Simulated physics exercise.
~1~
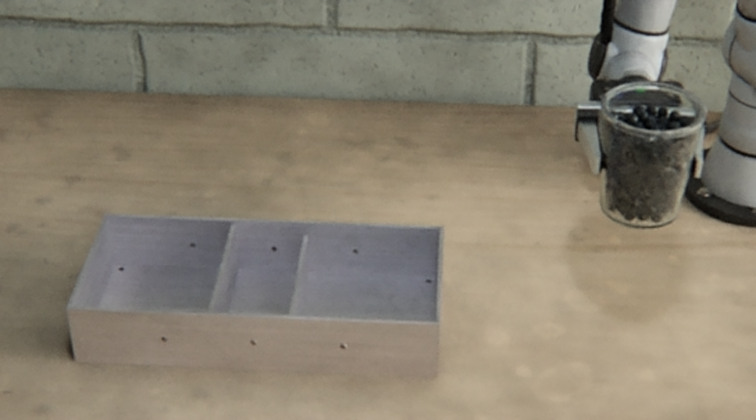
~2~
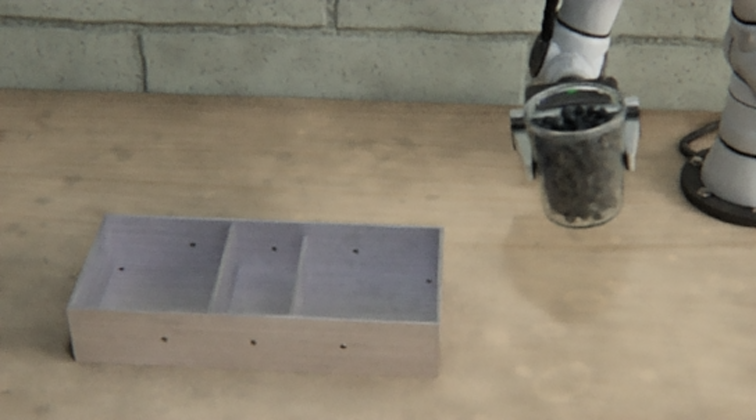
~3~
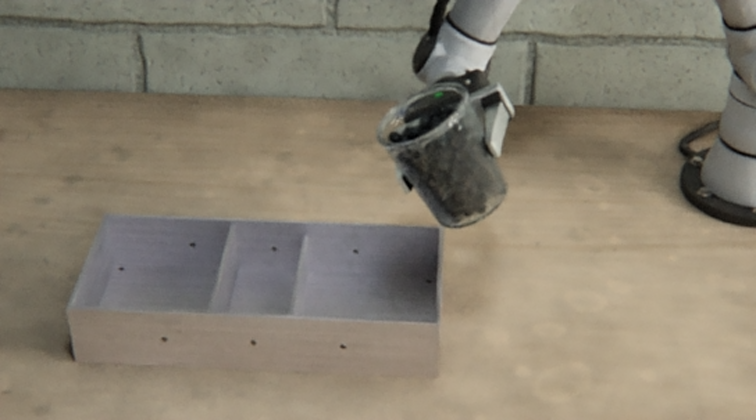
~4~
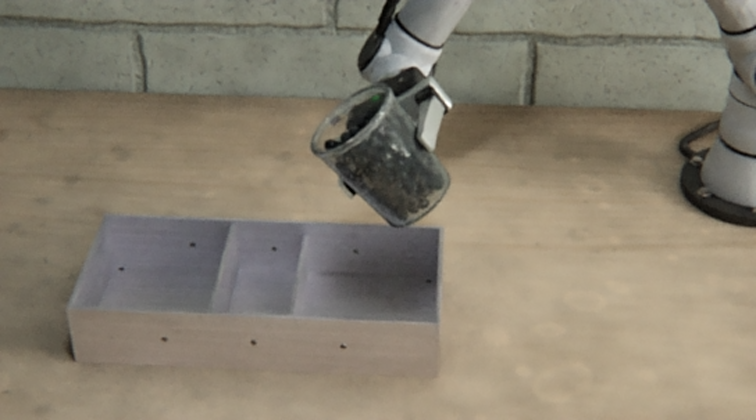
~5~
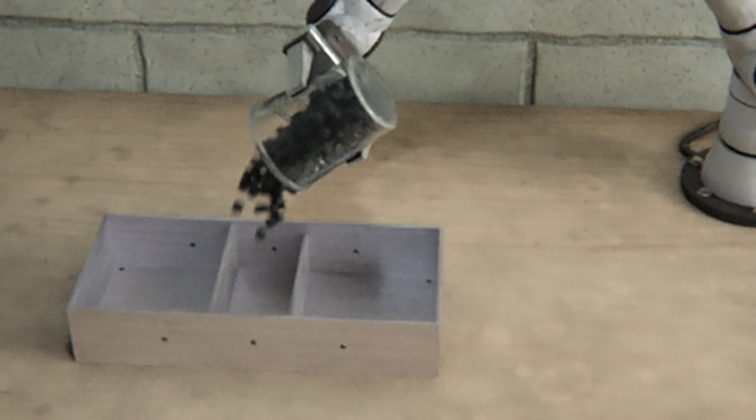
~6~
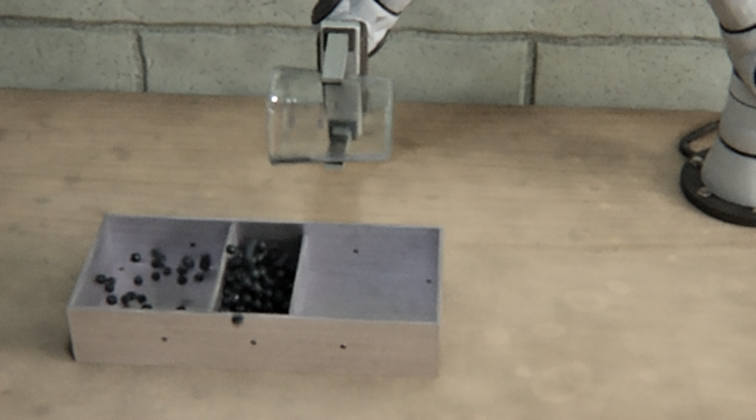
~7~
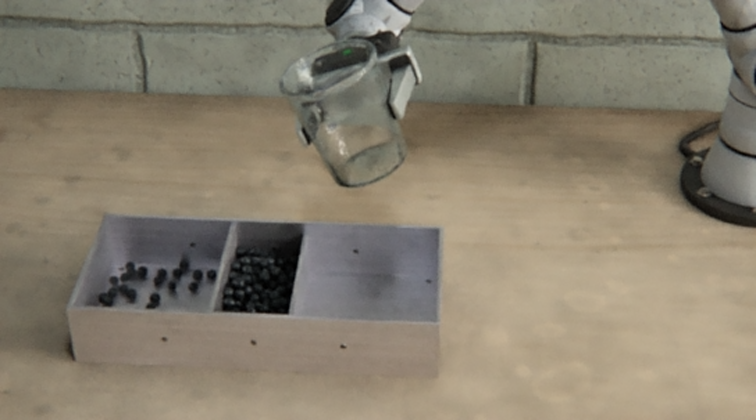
On a wooden tabletop, a robot arm tipping a clear beaker of dark beads into a divided box, mostly filling its middle compartment.
